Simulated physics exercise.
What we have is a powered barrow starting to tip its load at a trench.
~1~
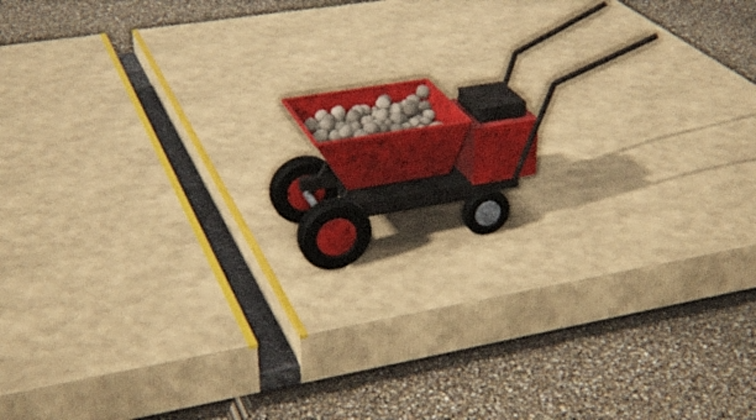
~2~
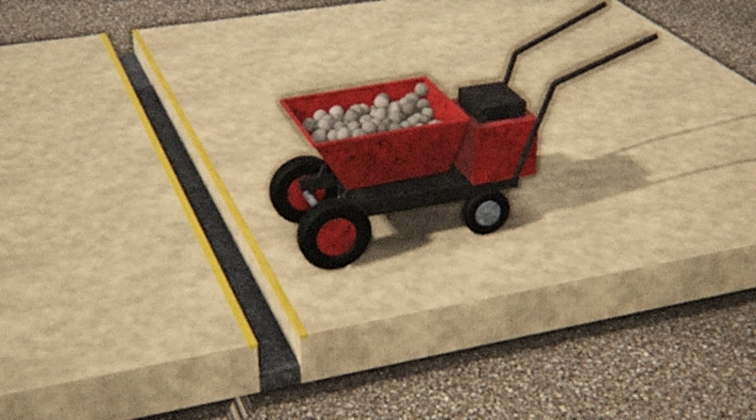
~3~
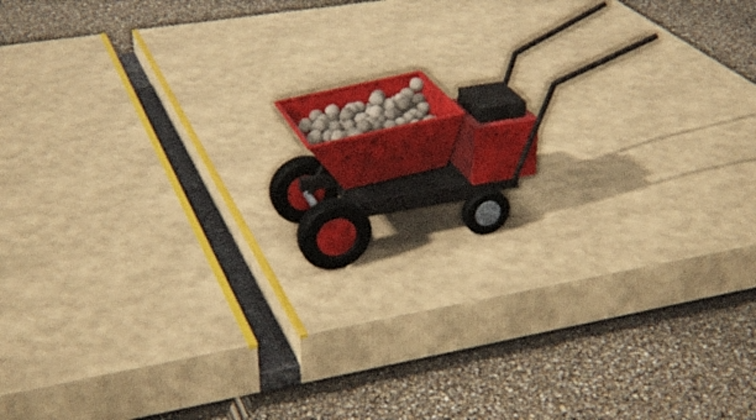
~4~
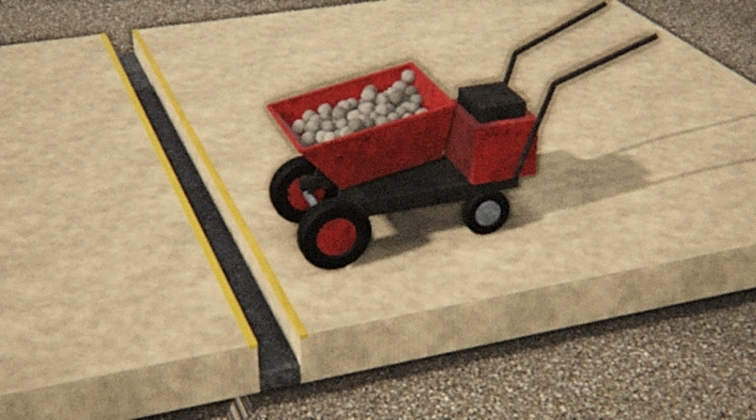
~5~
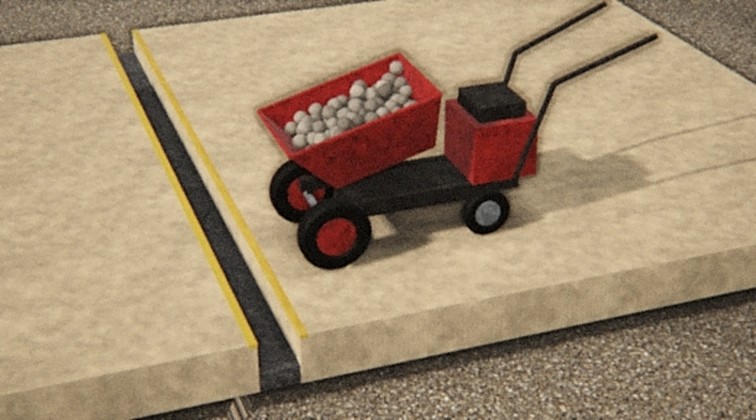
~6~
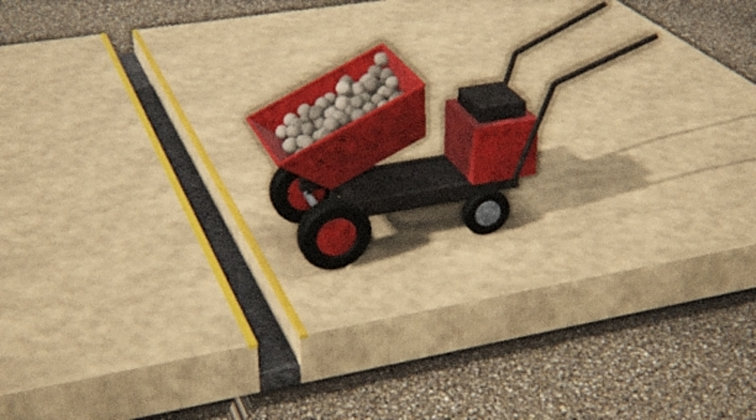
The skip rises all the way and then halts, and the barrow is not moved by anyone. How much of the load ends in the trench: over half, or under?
I expect the load to largely stay out of the trench.
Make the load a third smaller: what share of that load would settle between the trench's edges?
My guess is some 10 in a hundred.
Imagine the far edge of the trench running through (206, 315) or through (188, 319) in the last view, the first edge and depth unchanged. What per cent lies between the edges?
First one: 50 per cent; second one: 80 per cent.
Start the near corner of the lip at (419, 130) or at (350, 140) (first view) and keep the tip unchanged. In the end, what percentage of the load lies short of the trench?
Around 60 and 0 per cent respectively.
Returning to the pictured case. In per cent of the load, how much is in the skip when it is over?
Estimate: Near 0 %.
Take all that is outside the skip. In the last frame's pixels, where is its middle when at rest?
Around (172, 264).
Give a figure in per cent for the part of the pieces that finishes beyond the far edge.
Near 80 in every hundred.
Soon, skip tipped steeply; all in the skip.
A while on, skip tipped right over; about two thirds in the skip; about a quarter beyond it; a small part falling.
Towards the end, skip tipped right over; a small part in the skip; a stray few in or heaped over the trench; most beyond it; a stray few falling.
Finally, skip tipped right over; about a quarter in or heaped over the trench; most beyond it.
